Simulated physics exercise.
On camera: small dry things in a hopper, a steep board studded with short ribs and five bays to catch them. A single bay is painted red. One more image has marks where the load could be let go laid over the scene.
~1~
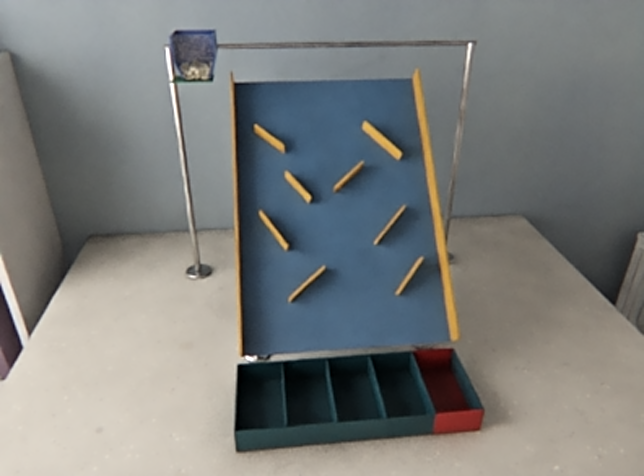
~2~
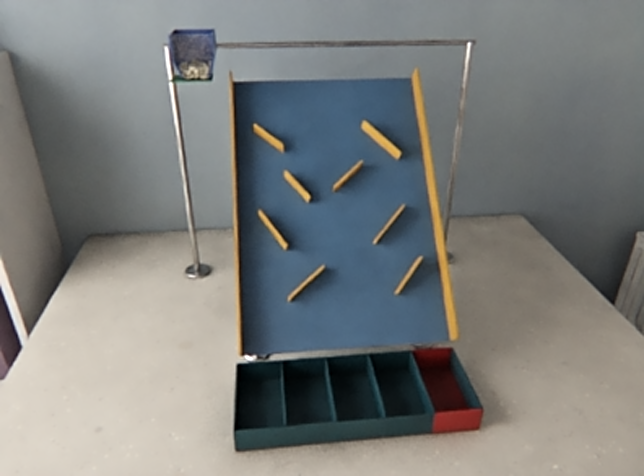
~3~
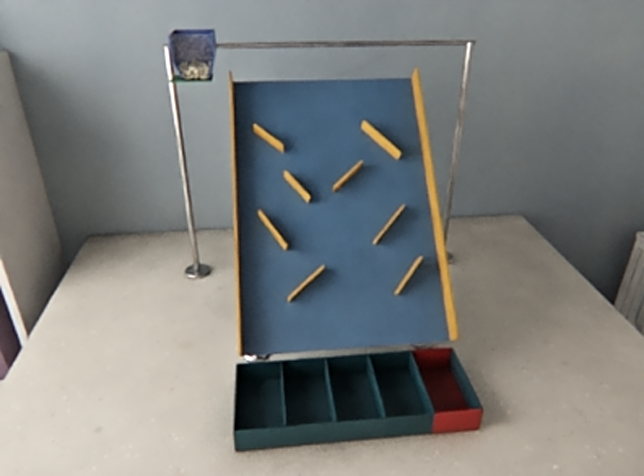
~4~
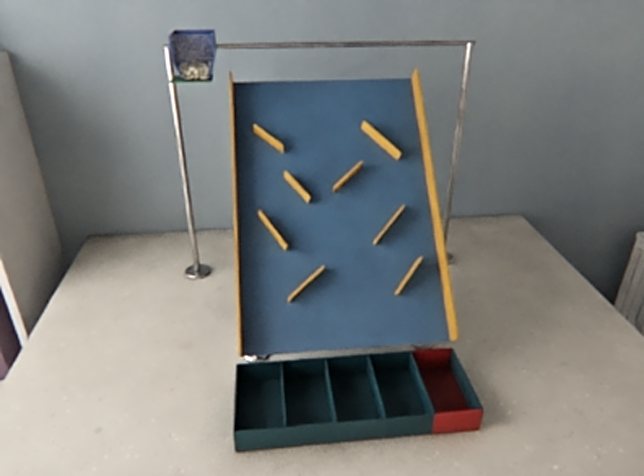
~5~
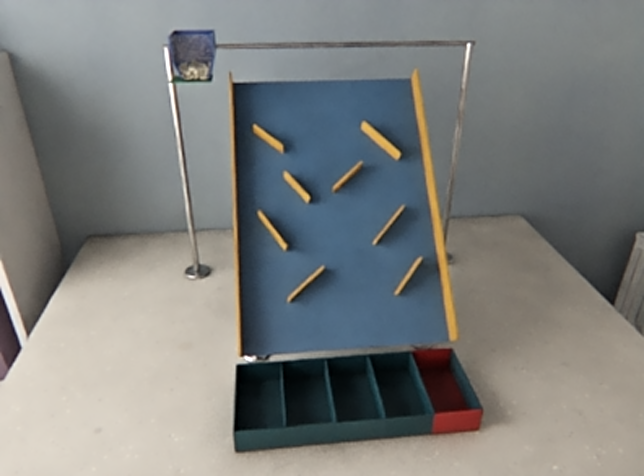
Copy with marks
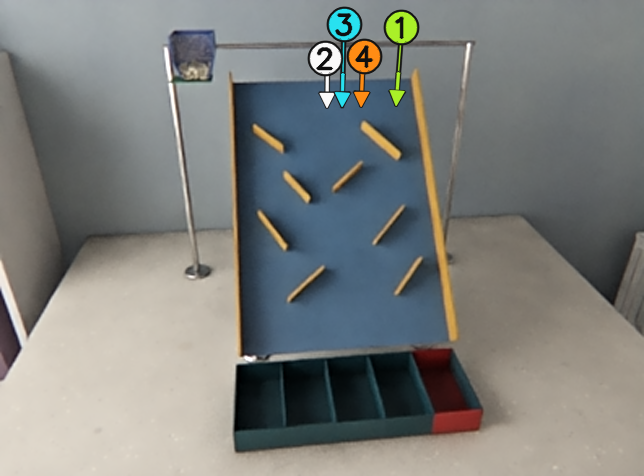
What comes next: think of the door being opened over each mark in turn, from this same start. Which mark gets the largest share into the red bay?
Go for 1.
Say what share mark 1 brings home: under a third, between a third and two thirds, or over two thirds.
Mark 1 gives over two thirds.
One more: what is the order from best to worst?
The order is 1, 4, 3, 2.
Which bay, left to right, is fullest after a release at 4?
The fifth from the left.
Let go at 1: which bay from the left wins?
The fifth.
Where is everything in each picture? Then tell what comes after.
Hopper near (194, 72), white beans, door shut, in the first frame.
Ribs (254, 124) to (283, 146), (364, 120) to (401, 153), (285, 171) to (310, 197), in the second frame.
Ribs (334, 187) to (362, 161), (259, 210) to (287, 246), (376, 240) to (404, 205), in the third frame.
Ribs (289, 299) to (324, 266), (398, 292) to (422, 257), in the fourth frame.
Red bay near (457, 421), number 5 of 5 from the left, in the fifth frame.
On the marked copy, mark 1 meets the board at (396, 100); mark 2 meets the board at (327, 102); mark 3 meets the board at (342, 101); mark 4 meets the board at (361, 101).
With 1, all but a few in the red bay, a small share in other bays.
With 2, none at all in the red bay, all but a few in other bays.
With 3, a small share in the red bay, the bulk in other bays, a small share held on the board.
With 4, close to half in the red bay, close to half in other bays.
